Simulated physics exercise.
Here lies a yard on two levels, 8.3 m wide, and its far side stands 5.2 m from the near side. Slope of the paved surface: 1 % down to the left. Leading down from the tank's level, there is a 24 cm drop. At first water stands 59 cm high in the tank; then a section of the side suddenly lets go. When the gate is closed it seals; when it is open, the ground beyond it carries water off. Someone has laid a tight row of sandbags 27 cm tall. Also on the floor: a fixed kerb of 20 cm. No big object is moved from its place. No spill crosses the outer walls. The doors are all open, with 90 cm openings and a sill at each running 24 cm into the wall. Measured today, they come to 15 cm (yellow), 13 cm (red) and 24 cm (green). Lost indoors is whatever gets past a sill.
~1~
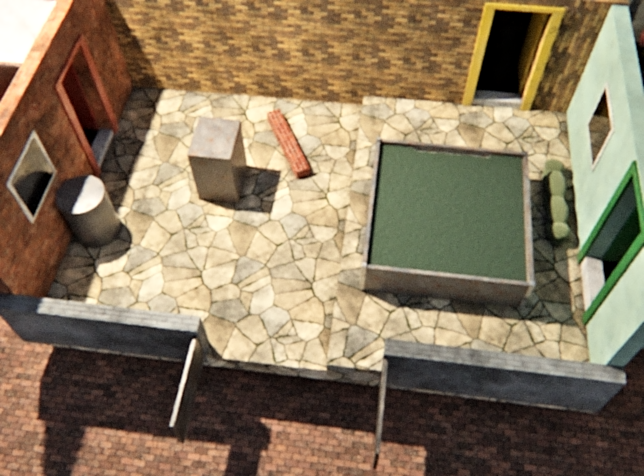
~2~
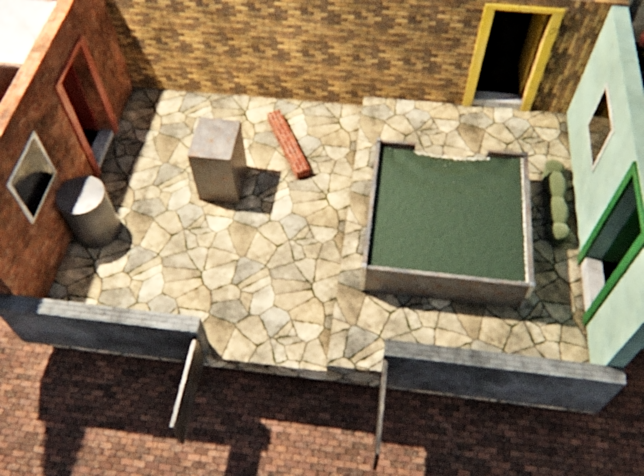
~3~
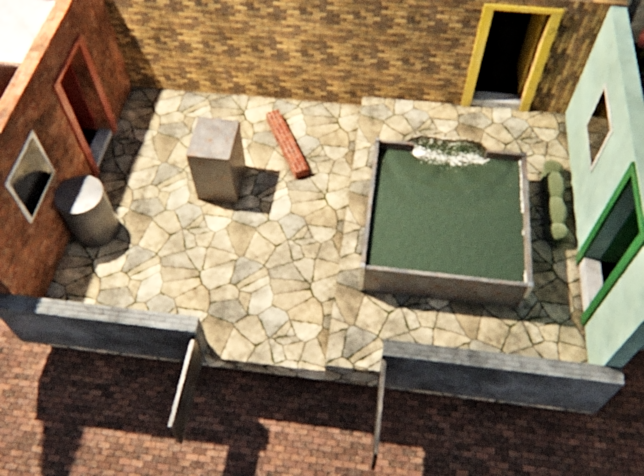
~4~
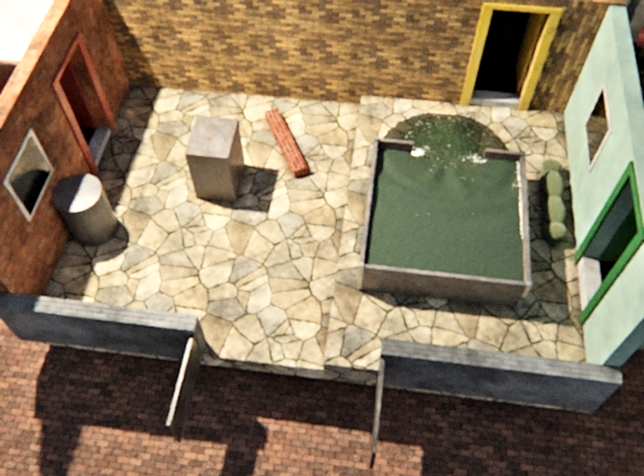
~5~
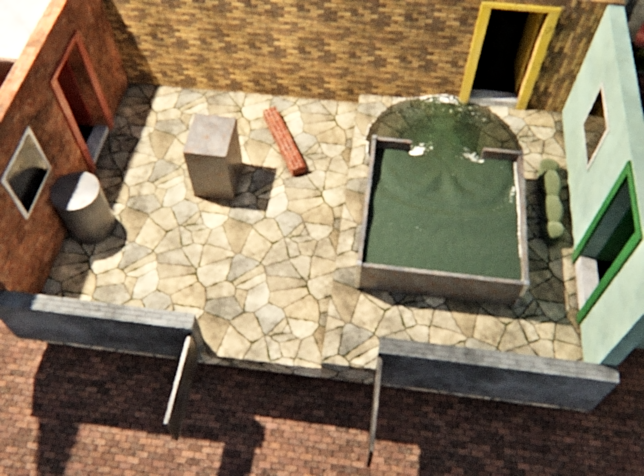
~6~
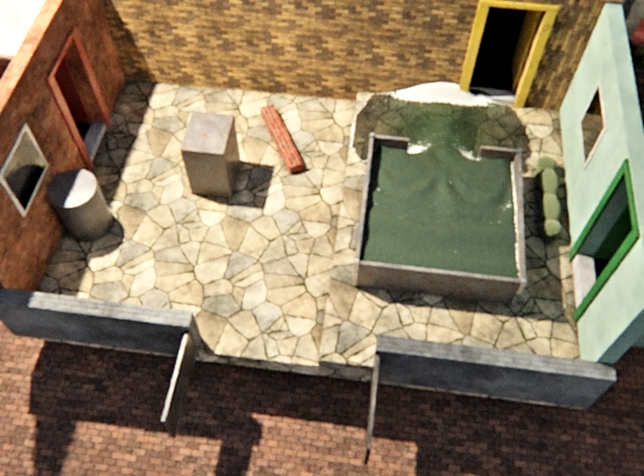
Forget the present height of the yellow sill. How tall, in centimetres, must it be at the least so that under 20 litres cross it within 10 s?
27 cm.
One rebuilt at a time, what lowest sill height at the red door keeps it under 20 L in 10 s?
At the red door it takes roughly 8.5 centimetres.
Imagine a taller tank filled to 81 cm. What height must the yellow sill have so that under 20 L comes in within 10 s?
39 cm.
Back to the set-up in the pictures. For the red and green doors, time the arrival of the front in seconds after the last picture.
Red: 2.6 s; green: 2.2 s.
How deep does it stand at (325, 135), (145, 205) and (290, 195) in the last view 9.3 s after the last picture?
Roughly 11, 6 and 3 cm, in turn.
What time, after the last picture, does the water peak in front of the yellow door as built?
Around 1.6 seconds.
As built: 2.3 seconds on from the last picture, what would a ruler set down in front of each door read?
Reading in centimetres: Yellow = 26, red = 0, green = 5.
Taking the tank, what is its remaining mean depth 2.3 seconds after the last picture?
It averages close to 32 centimetres.
Then, 0.7 s after the last picture water covers 15 % of the floor, deepest (40 cm) near (441, 105); 29 cm at the yellow door, 20 litres in over its 15 cm sill.
Then, 2.3 s after the last picture water covers 35 % of the floor, deepest (34 cm) near (550, 115); 26 cm at the yellow door, 127 litres in over its 15 cm sill.
Then, 9.3 s after the last picture water covers 90 % of the floor, deepest (17 cm) near (282, 128); 10 cm at the yellow door, 171 litres in over its 15 cm sill.
At the yellow door as built, the water peaked near 30 cm, 1.5 s after the last picture.
With a sill of 24 cm, 42 litres would have come in within the 10 s; with 32.5 cm, 4 litres. So under 20 litres takes about 27 cm.
